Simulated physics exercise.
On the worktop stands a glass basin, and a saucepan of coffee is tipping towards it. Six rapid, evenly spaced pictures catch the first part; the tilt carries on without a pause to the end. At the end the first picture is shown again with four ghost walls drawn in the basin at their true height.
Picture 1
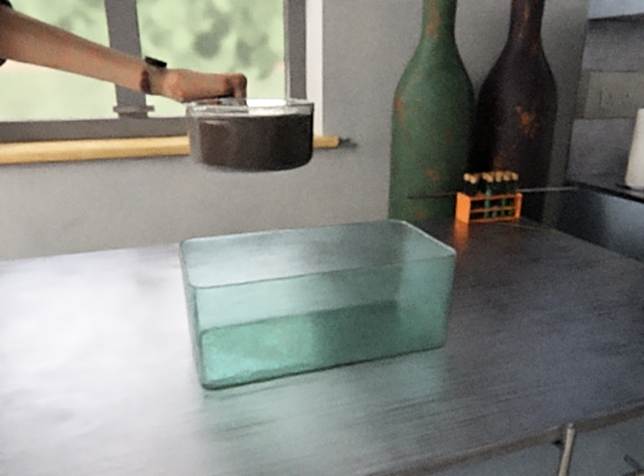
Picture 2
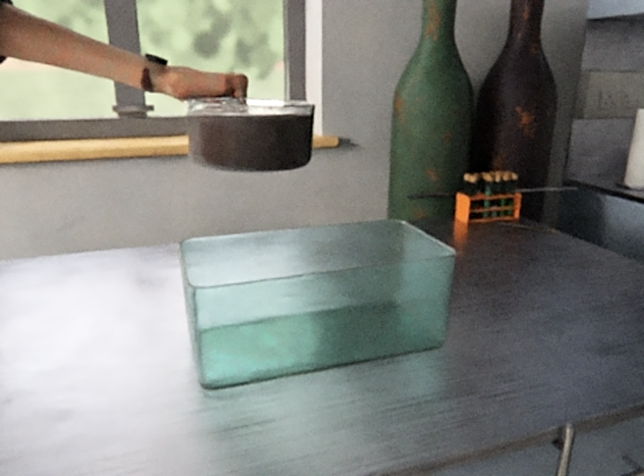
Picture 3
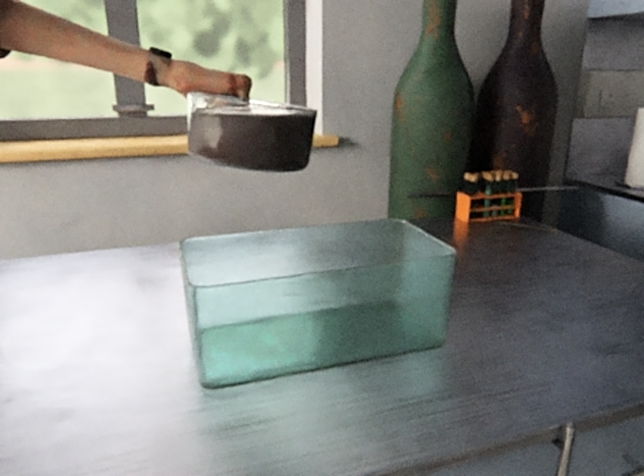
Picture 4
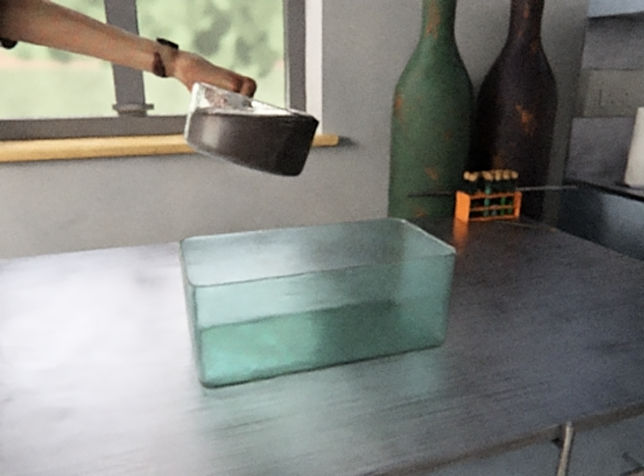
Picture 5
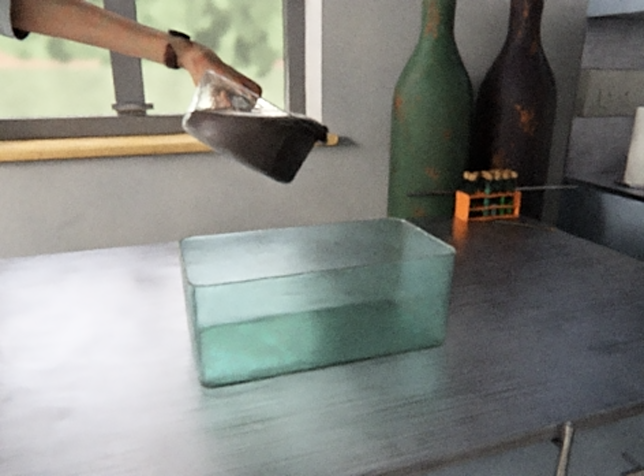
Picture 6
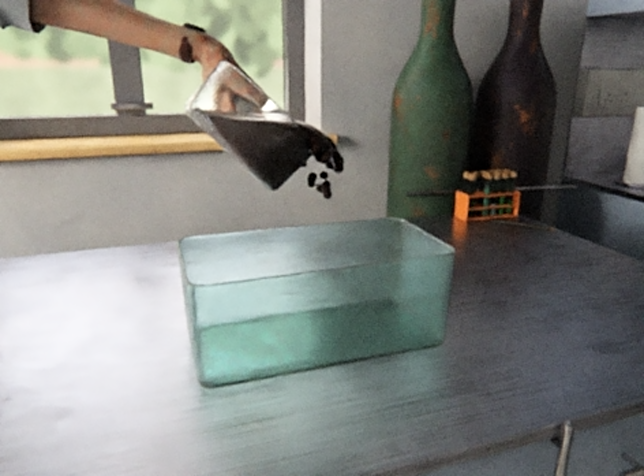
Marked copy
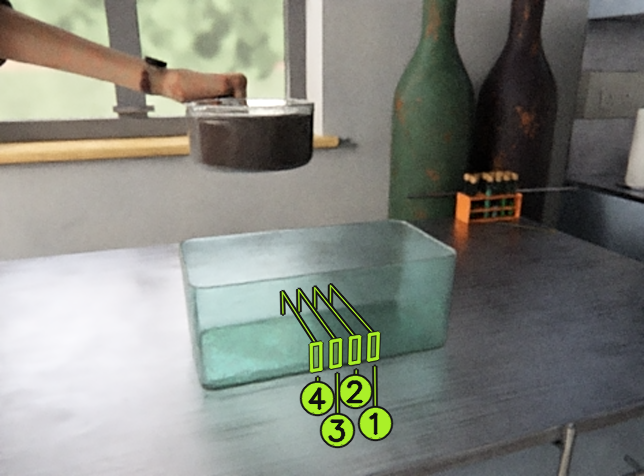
At the start, a hand holds a glass saucepan of dark coffee level above a clear basin partly filled with greenish liquid on a worktop. The hand then tilts the pan to the right, gradually at first and then more steeply, until dark drops spill over its lip above the basin.
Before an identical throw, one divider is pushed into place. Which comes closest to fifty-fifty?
1.
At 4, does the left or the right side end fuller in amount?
More ends on the right.
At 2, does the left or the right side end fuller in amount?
More ends on the right.
In lime, 1 at (374, 366); 2 at (356, 370); 3 at (337, 373); 4 at (317, 377).
With 1, about 48 % ends left of the wall and 50 % right of it.
With 2, about 33 % ends left of the wall and 66 % right of it.
With 3, about 22 % ends left of the wall and 77 % right of it.
With 4, about 12 % ends left of the wall and 87 % right of it.
